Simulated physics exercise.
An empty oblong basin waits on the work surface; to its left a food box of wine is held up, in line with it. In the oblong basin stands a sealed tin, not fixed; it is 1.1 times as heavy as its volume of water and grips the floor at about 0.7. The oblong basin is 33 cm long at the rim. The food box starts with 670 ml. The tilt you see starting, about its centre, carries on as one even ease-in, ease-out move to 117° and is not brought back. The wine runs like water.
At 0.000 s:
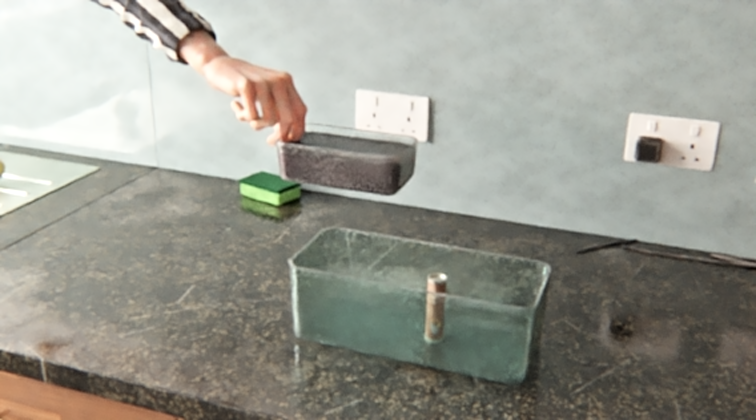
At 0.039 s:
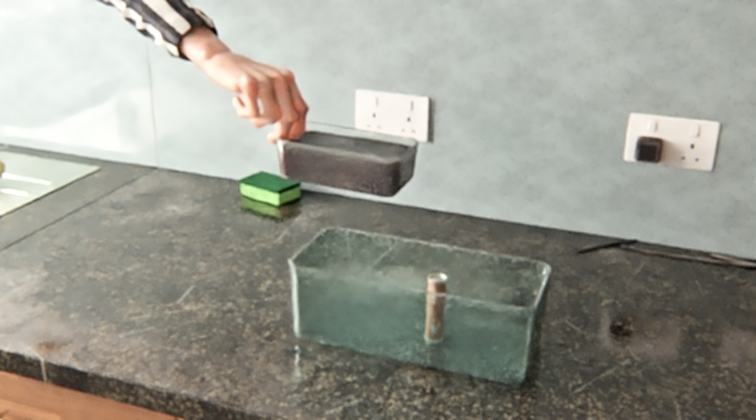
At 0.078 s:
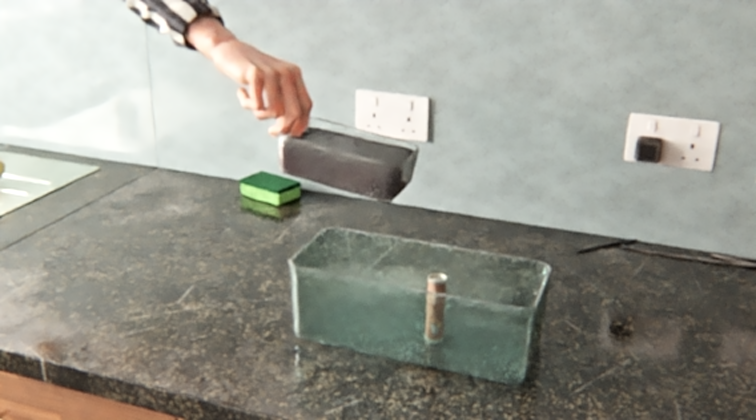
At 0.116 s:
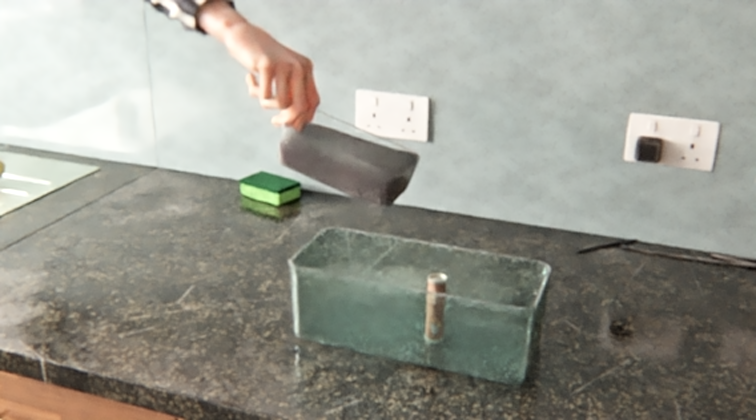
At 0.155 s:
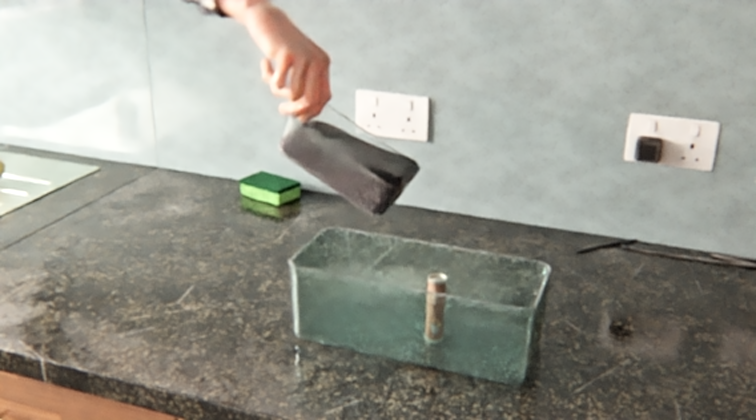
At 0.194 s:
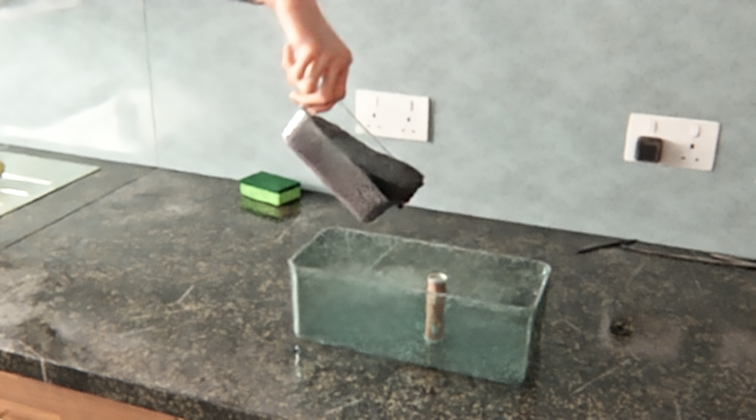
We see a hand holding a small clear container of dark liquid above a larger glass basin with an upright cylinder, then tilting it steadily, right end downward, until some of the liquid passes over the lowered rim.
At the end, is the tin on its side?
The tin falls.
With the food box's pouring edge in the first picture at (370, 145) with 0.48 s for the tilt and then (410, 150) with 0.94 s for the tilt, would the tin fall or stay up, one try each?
First it goes over; then it remains upright.
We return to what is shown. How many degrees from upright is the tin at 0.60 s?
Near 90° from upright.
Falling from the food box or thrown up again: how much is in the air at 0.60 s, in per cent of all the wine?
Near 6 in a hundred.
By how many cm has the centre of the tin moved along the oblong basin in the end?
Some 6.0 cm.
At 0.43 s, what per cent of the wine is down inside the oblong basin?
Some 84 per cent.
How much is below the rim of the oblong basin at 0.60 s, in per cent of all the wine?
Some 90 per cent.
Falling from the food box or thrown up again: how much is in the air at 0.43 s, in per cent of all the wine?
Near 6 in a hundred.
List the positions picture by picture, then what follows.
In the first picture, it leans 0°; its right rim is at (409, 149); the wine meets the walls at (293, 138) and (409, 153); the oblong basin's rim runs from (308, 246) to (543, 288); the tin's top is at (437, 280).
In the second picture, it leans 2°; its right rim is at (410, 151); the wine meets the walls at (293, 137) and (409, 154).
In the third picture, it leans 7°; its right rim is at (411, 158); the wine meets the walls at (294, 134) and (410, 157).
In the fourth picture, it leans 16°; its right rim is at (411, 168); the wine meets the walls at (296, 130) and (412, 162).
In the fifth picture, it leans 28°; its right rim is at (409, 180); the wine meets the walls at (298, 126) and (400, 165); 4 per cent is over the edge.
In the sixth picture, it leans 41°; its right rim is at (404, 194); the wine meets the walls at (299, 122) and (386, 165); 12 per cent is over the edge.
By 0.43 s the tilt is 114° and 9 per cent is still to pour; the tin stands where it began.
By 0.60 s the tilt is 117° and 1 per cent is still to pour; the tin lies on its side.
By 0.78 s the tilt is 117° and 0 per cent is still to pour; the tin lies on its side.
By 0.98 s the tilt is 117° and 0 per cent is still to pour; the tin lies on its side.
At rest the tin lies on its side.
